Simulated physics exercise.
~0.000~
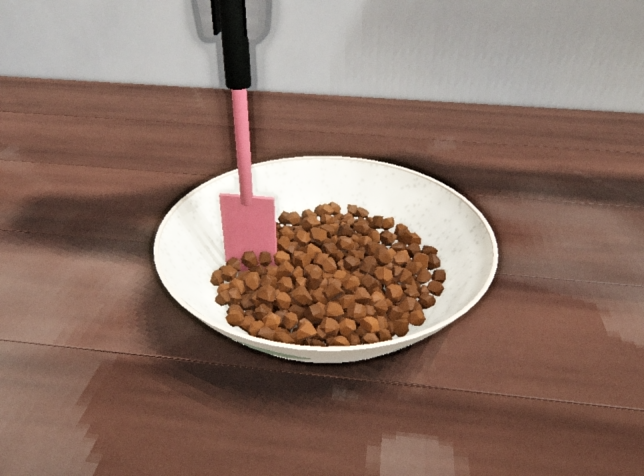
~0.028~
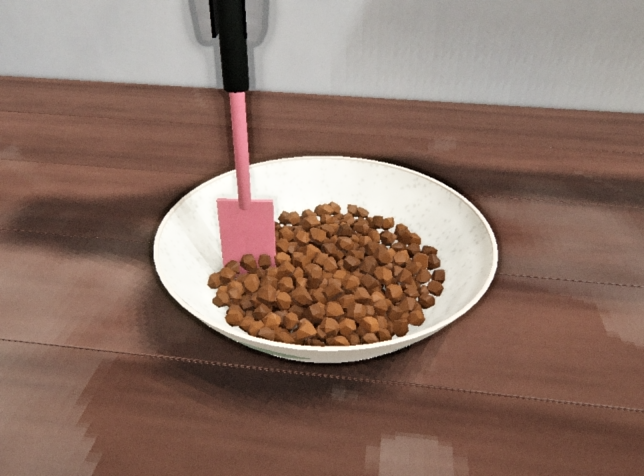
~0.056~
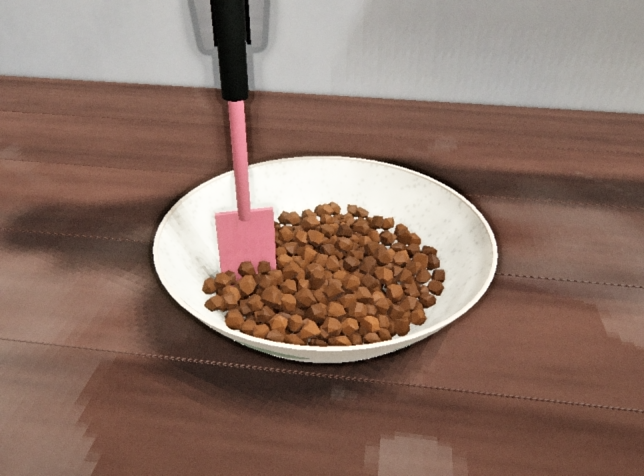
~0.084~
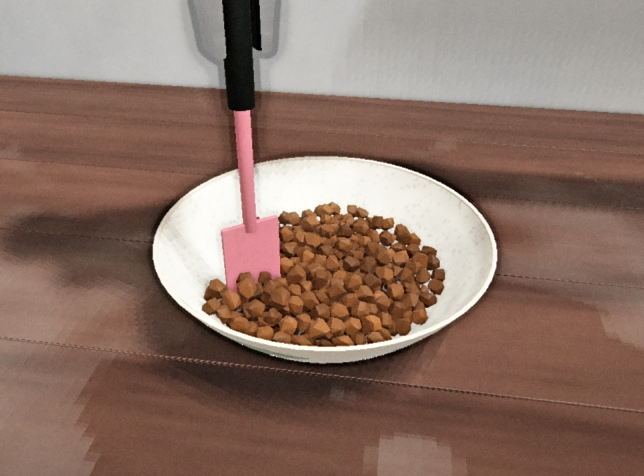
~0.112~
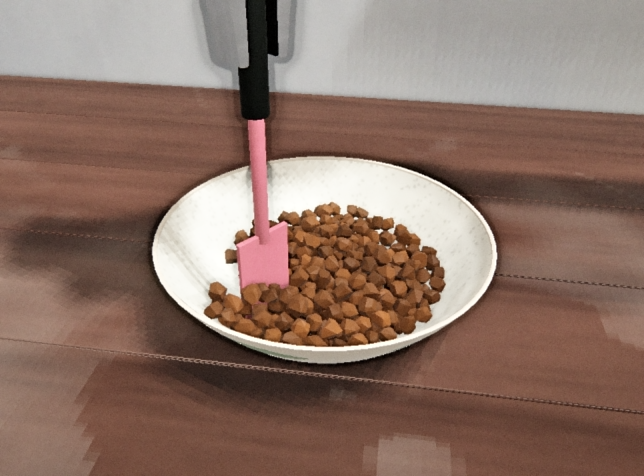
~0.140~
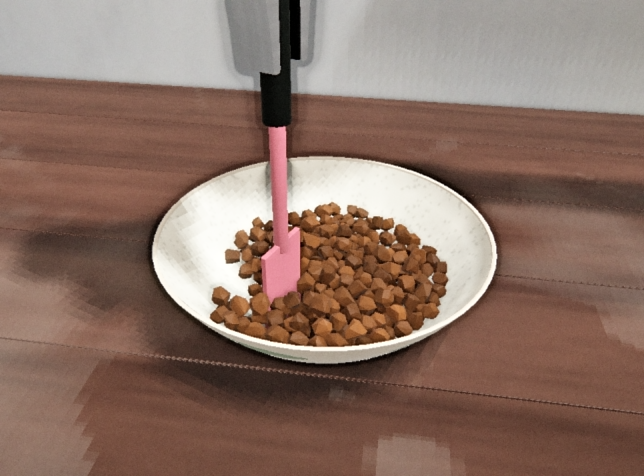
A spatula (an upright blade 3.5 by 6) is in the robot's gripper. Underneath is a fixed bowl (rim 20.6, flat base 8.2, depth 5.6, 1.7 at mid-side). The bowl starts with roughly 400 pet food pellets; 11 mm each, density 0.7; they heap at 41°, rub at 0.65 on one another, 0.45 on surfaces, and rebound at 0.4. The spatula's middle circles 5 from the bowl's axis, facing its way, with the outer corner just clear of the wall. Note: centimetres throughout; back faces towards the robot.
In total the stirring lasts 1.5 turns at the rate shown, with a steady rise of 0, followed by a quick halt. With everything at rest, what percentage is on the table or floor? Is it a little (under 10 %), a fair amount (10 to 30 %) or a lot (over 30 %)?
A fair amount, 10 to 30 %.
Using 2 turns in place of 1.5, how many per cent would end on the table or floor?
About 25 per cent.
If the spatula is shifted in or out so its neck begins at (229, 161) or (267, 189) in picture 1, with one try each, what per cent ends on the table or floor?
Close to 20 per cent for the first and close to 5 per cent for the second.
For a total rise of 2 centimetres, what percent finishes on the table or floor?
My guess is close to 5 per cent.
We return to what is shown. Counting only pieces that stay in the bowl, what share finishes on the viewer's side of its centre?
Close to 40 in a hundred.
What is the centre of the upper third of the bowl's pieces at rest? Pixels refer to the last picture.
Roughly pixel (404, 238).
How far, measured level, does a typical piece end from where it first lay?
About 10 cm.
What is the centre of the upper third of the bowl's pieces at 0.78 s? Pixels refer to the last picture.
In the final view it lies at about (322, 315).
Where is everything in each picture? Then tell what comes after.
In the first picture, spatula neck at (245, 174), 0° round; upper third of the load around (329, 260), from x 220 to 440, top at y 205; 402 in the bowl.
In the second picture, spatula neck at (243, 178), 6° round; upper third of the load around (328, 262), from x 215 to 440, top at y 205.
In the third picture, spatula neck at (242, 189), 21° round; upper third of the load around (325, 270), from x 210 to 440, top at y 205.
In the fourth picture, spatula neck at (248, 200), 37° round; upper third of the load around (325, 276), from x 210 to 440, top at y 210.
In the fifth picture, spatula neck at (261, 211), 53° round; upper third of the load around (325, 285), from x 215 to 440, top at y 210.
In the sixth picture, spatula neck at (280, 219), 69° round; upper third of the load around (335, 290), from x 220 to 440, top at y 210; 402 in the bowl.
After 0.46 s, 253° round, highest piece 8 above the table; 383 in the bowl, 8 on the table or floor, 11 in flight or on the tool.
After 0.78 s, 77° round, highest piece 7 above the table; 353 in the bowl, 46 on the table or floor, 3 in flight or on the tool.
After 1.14 s, 180° round, highest piece 6 above the table; 324 in the bowl, 78 on the table or floor.
After 1.84 s, 180° round, highest piece 6 above the table; 324 in the bowl, 78 on the table or floor.
At rest, 324 in the bowl, 78 on the table or floor. That is 19 % on the table or floor.
